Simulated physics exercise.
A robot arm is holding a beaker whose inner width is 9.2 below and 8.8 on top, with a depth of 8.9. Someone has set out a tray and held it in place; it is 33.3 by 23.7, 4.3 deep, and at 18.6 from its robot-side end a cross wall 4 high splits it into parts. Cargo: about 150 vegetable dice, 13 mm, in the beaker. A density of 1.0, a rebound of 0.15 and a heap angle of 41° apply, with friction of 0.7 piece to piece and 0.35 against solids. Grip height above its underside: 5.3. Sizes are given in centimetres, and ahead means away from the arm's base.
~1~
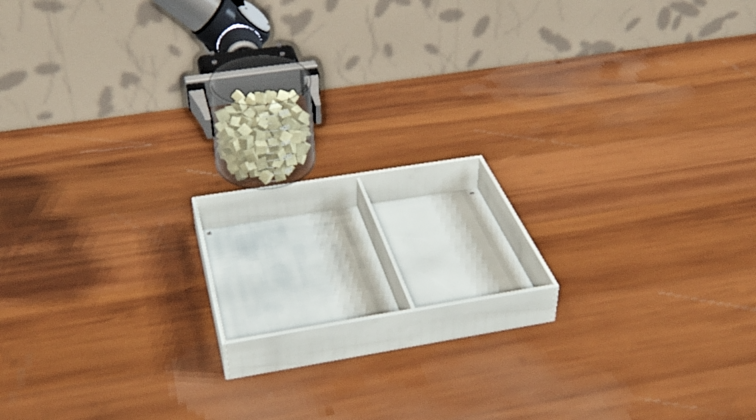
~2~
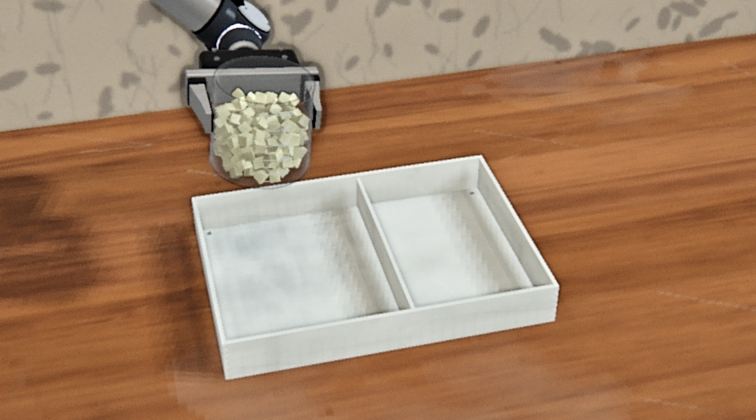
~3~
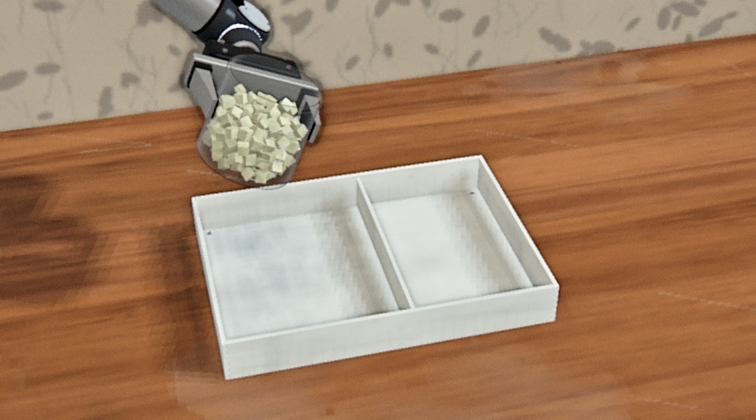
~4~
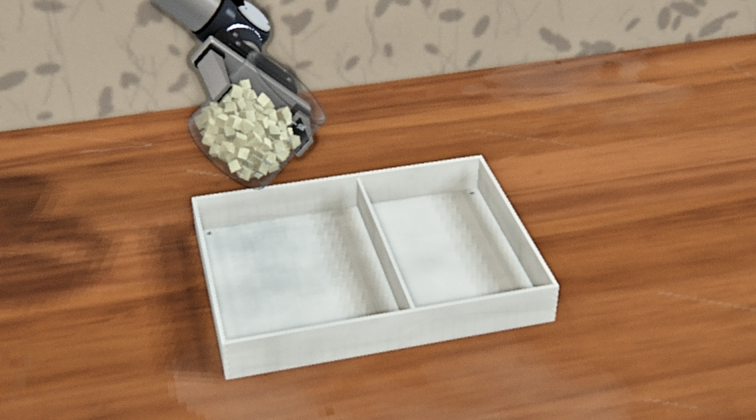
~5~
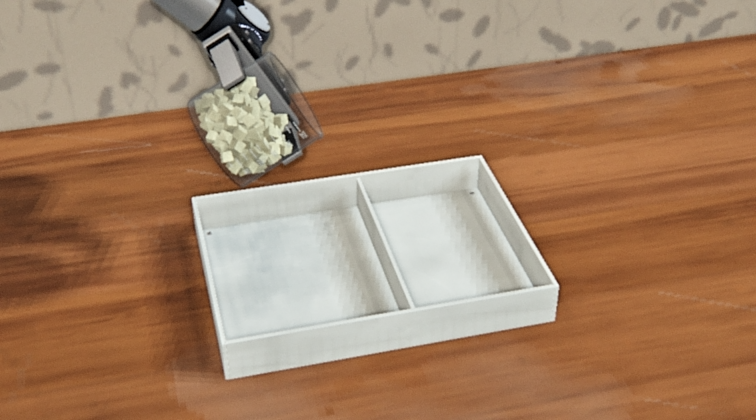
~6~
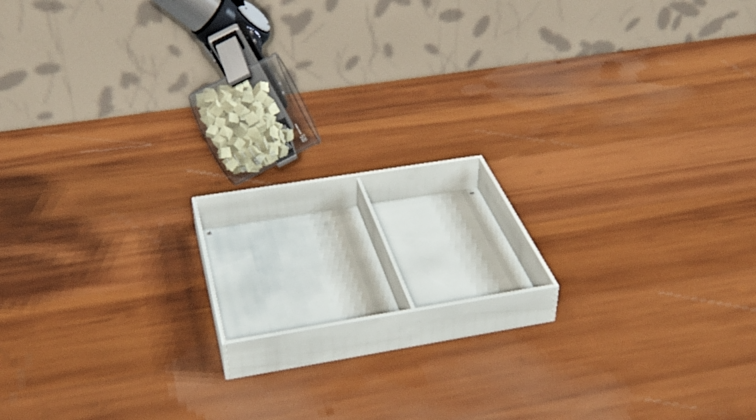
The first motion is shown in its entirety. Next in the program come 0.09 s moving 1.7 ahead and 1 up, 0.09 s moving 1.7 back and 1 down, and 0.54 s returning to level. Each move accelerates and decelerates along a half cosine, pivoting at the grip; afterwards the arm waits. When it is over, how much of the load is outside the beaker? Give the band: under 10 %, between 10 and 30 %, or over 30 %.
Band: Under 10 %.
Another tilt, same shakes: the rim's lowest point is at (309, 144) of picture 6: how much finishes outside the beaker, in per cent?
Roughly 20 percent, give or take.
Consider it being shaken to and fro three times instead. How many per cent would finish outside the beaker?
My guess is near 10 per cent.
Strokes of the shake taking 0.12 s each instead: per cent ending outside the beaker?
Estimate: Close to 0 percent.
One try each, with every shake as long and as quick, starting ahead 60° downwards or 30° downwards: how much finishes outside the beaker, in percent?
Estimates, in order: 0 % then 0 %.
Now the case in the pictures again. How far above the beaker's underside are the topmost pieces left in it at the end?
Roughly 8.0 centimetres.
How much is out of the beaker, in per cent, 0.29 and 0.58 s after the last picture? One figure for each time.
At the first time about 5 per cent, at the second about 5 per cent.
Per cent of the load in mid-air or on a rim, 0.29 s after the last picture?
Some 3 per cent.
Then, 0.29 s later, tilted 62° forward, highest piece 23 above the table; 145 in the beaker, 2 in the robot-side part, 4 in flight or on a rim.
Then, 0.58 s later, tilted 11° forward, highest piece 24 above the table; 144 in the beaker, 5 in the robot-side part, 2 in the far-side part.
Then, 0.92 s later, level, highest piece 25 above the table; 144 in the beaker, 5 in the robot-side part, 2 in the far-side part.
Then, 1.97 s later, level, highest piece 25 above the table; 144 in the beaker, 5 in the robot-side part, 2 in the far-side part.
At rest, 144 in the beaker, 5 in the robot-side part, 2 in the far-side part. That is 5 % outside the beaker.
